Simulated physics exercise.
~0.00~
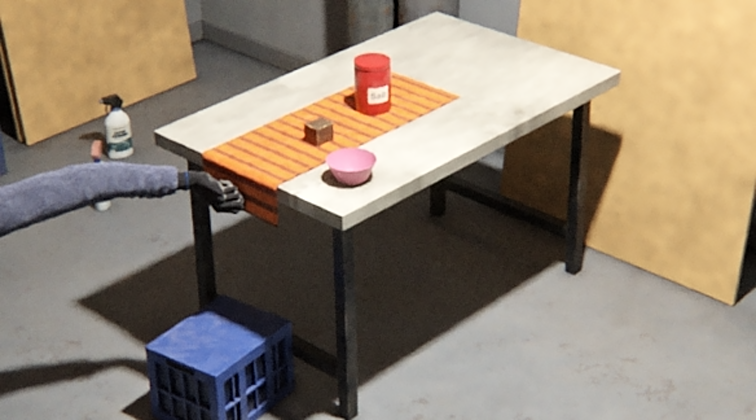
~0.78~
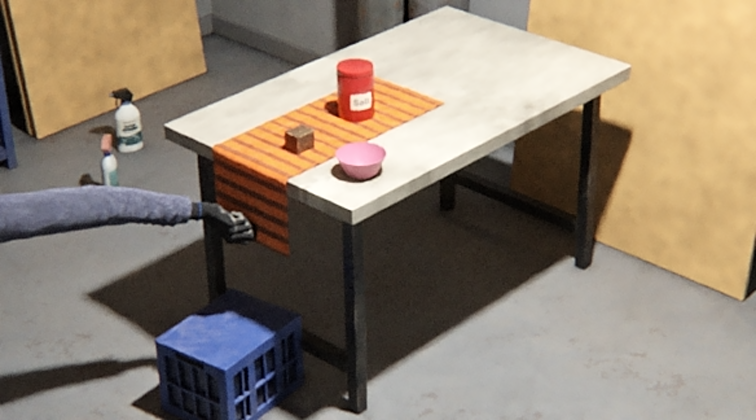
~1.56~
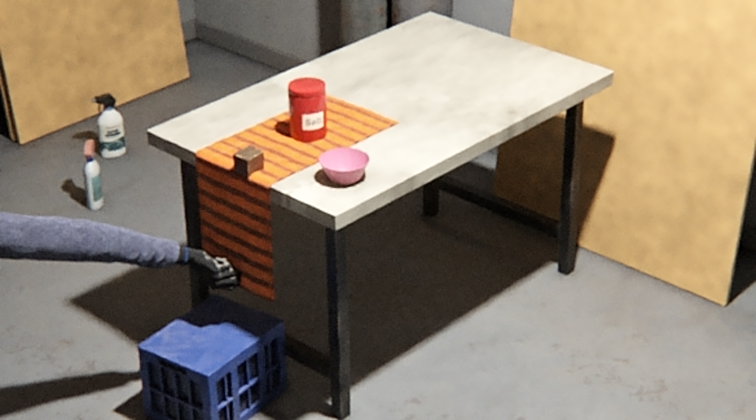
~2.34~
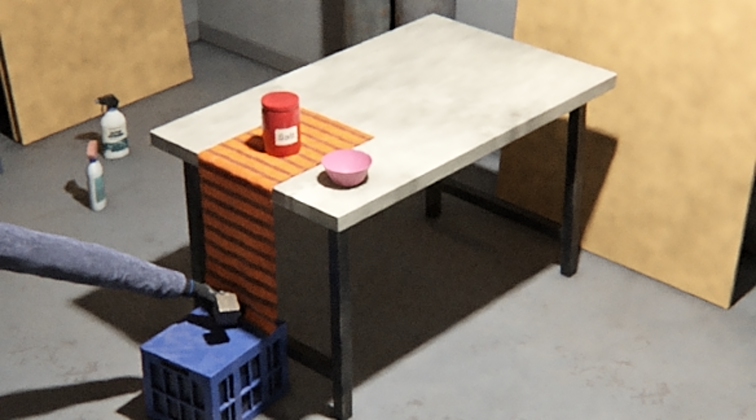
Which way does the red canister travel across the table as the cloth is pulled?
The red canister moves to the left, riding upright on the cloth toward the end of the table where the hand is pulling.
In a room with a concrete floor, a gloved hand pulls an orange striped cloth down over a table's end, carrying a red canister and a dark block along until the block drops off above a blue crate, while the canister and pink bowl stay on the table.
